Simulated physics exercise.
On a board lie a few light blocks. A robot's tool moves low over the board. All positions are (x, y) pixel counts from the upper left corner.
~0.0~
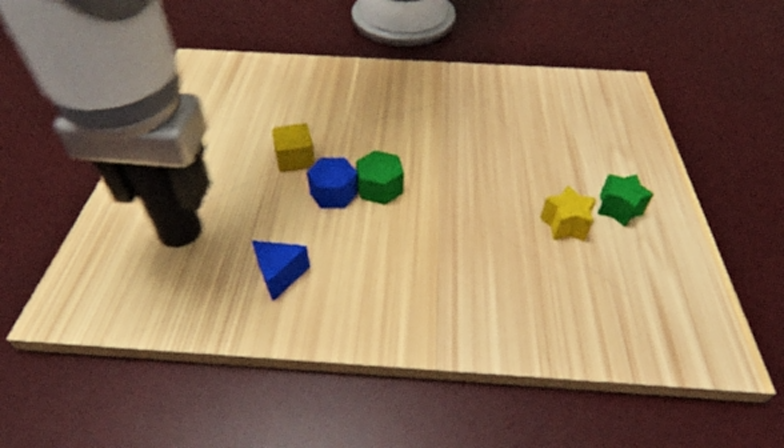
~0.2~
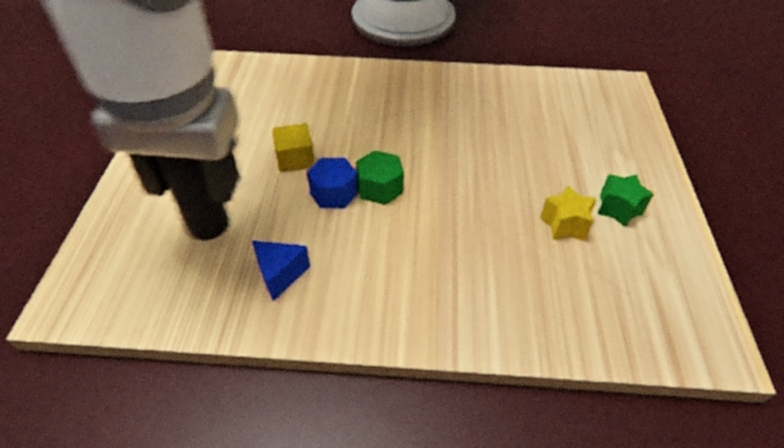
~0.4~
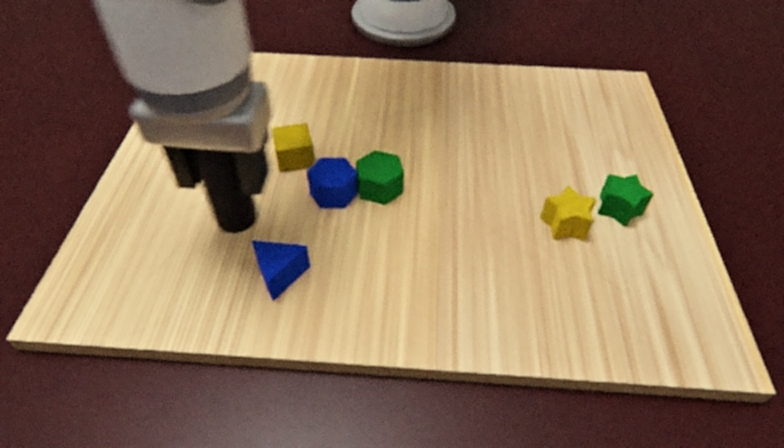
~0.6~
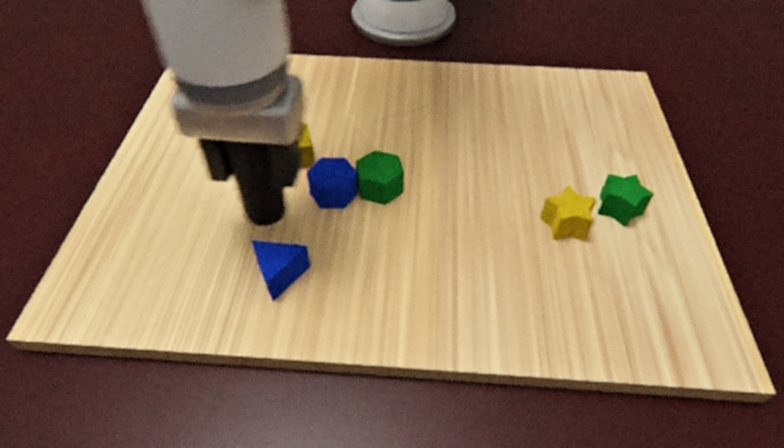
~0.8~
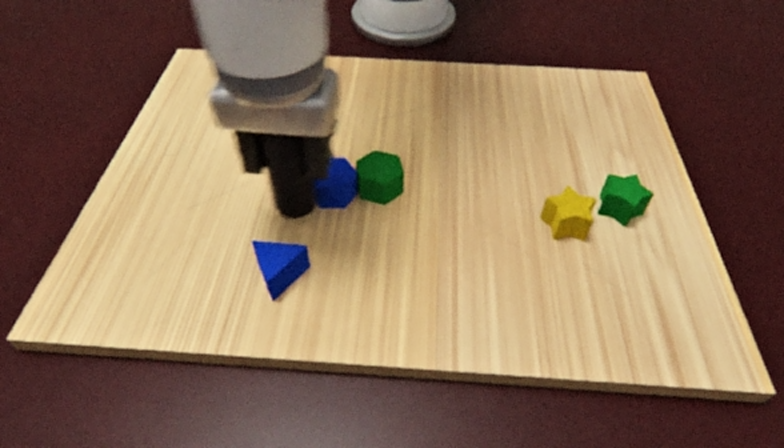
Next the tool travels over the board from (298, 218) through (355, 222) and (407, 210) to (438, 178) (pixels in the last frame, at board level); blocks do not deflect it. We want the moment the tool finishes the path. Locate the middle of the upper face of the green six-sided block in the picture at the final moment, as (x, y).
The centre of its top will be at (393, 151).
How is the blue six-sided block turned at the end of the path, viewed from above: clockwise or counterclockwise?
Watching from overhead, you'd notice the blue six-sided block rotating counter-clockwise.
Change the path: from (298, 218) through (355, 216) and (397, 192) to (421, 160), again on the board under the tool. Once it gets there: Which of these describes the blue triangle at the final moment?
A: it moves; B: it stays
B: It stays.
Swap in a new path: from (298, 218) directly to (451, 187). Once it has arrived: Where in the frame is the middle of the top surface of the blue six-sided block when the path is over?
Its top face will be centred at roughly (355, 154).
On the path given first. One third of the way, tool (356, 209); blue six-sided block (345, 168), turned 50° anticlockwise; green six-sided block (391, 160), turned 25° clockwise.
Two thirds of the way, tool (408, 195); blue six-sided block (345, 168), turned 50° anticlockwise; green six-sided block (391, 160), turned 25° clockwise.
At the end, tool (440, 164); blue triangle in place; blue six-sided block (345, 168), turned 50° anticlockwise; green six-sided block (393, 151).
